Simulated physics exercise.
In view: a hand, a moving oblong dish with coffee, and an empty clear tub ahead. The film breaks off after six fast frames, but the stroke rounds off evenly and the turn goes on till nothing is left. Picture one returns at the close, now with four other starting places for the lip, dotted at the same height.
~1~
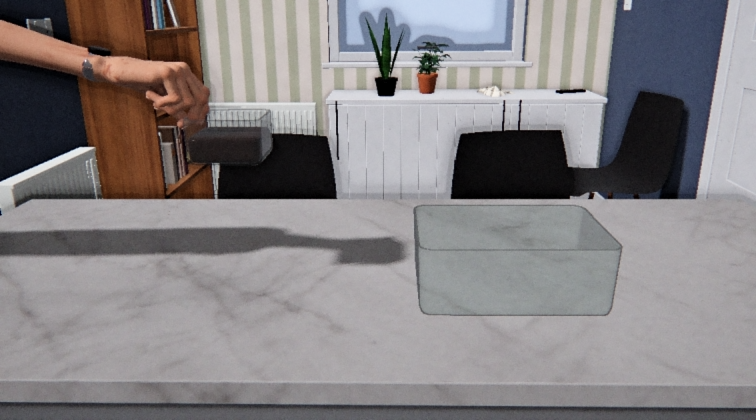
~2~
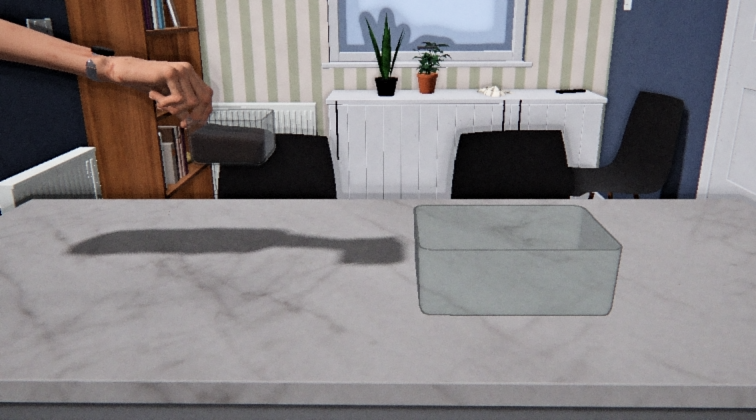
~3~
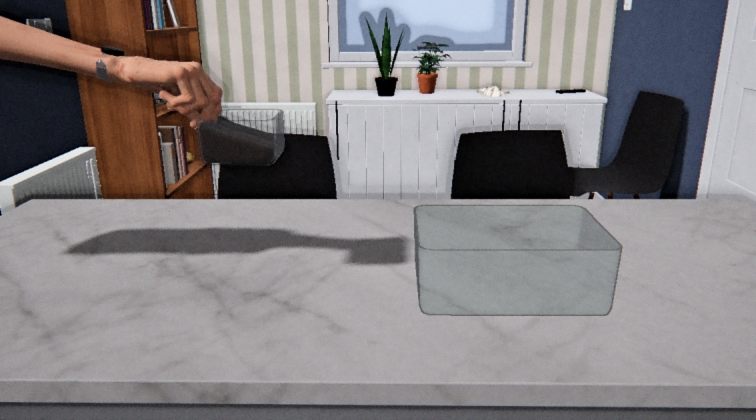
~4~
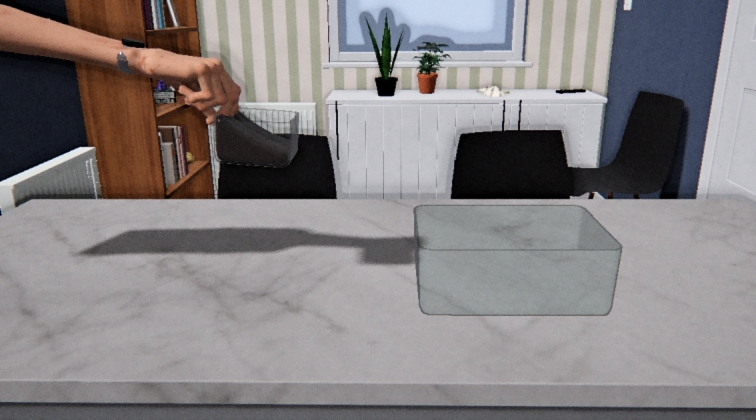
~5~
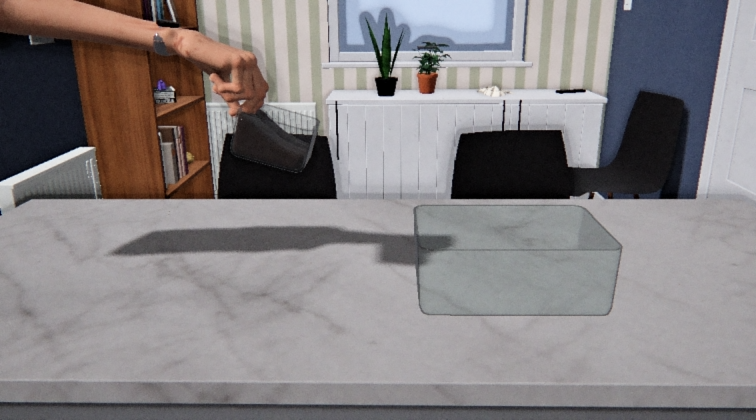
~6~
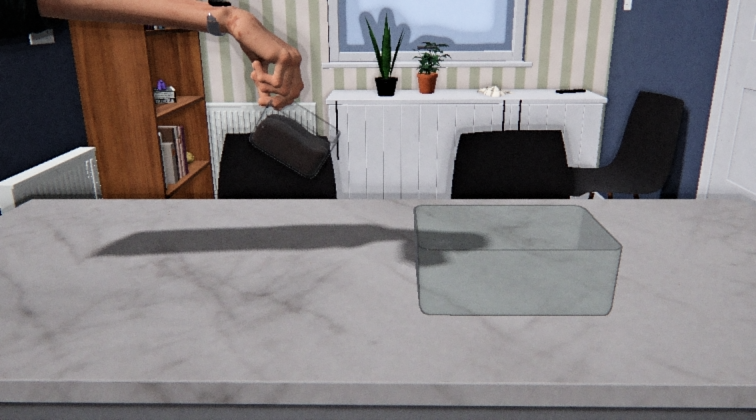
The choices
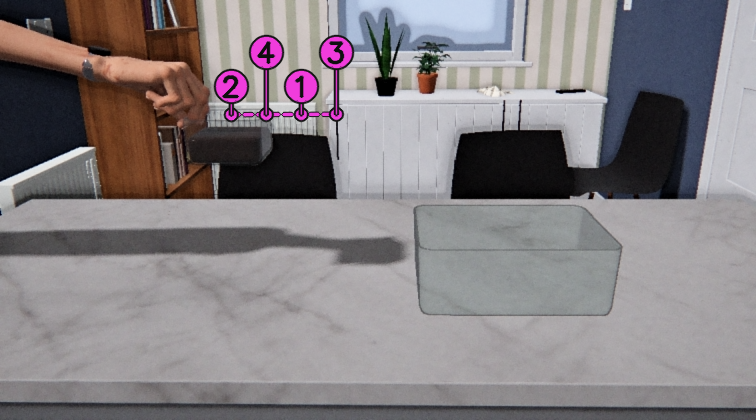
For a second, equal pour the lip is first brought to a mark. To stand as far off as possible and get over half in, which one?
2.
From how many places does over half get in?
All four.
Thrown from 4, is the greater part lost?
No.
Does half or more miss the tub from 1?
No.
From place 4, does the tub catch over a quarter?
Yes.
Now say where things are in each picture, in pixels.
Upright, lip at (264, 114); tub from (419, 312) to (610, 313); nothing has left yet.
Upright, lip at (267, 114); nothing has left yet.
Upright, lip at (276, 114); nothing has left yet.
Tipped about 4°, lip at (293, 117); nothing has left yet.
Tipped about 16°, lip at (315, 125); nothing has left yet.
Tipped about 33°, lip at (337, 136); nothing has left yet.
On the marked copy, 1 at (301, 114); 2 at (231, 114); 3 at (336, 114); 4 at (266, 114).
If 1 is chosen, about 79 % lands in the tub, 6 % falls short and 16 % goes beside or beyond.
If 2 is chosen, about 76 % lands in the tub, 17 % falls short and 7 % goes beside or beyond.
If 3 is chosen, about 92 % lands in the tub, 3 % falls short and 5 % goes beside or beyond.
If 4 is chosen, about 84 % lands in the tub, 6 % falls short and 10 % goes beside or beyond.
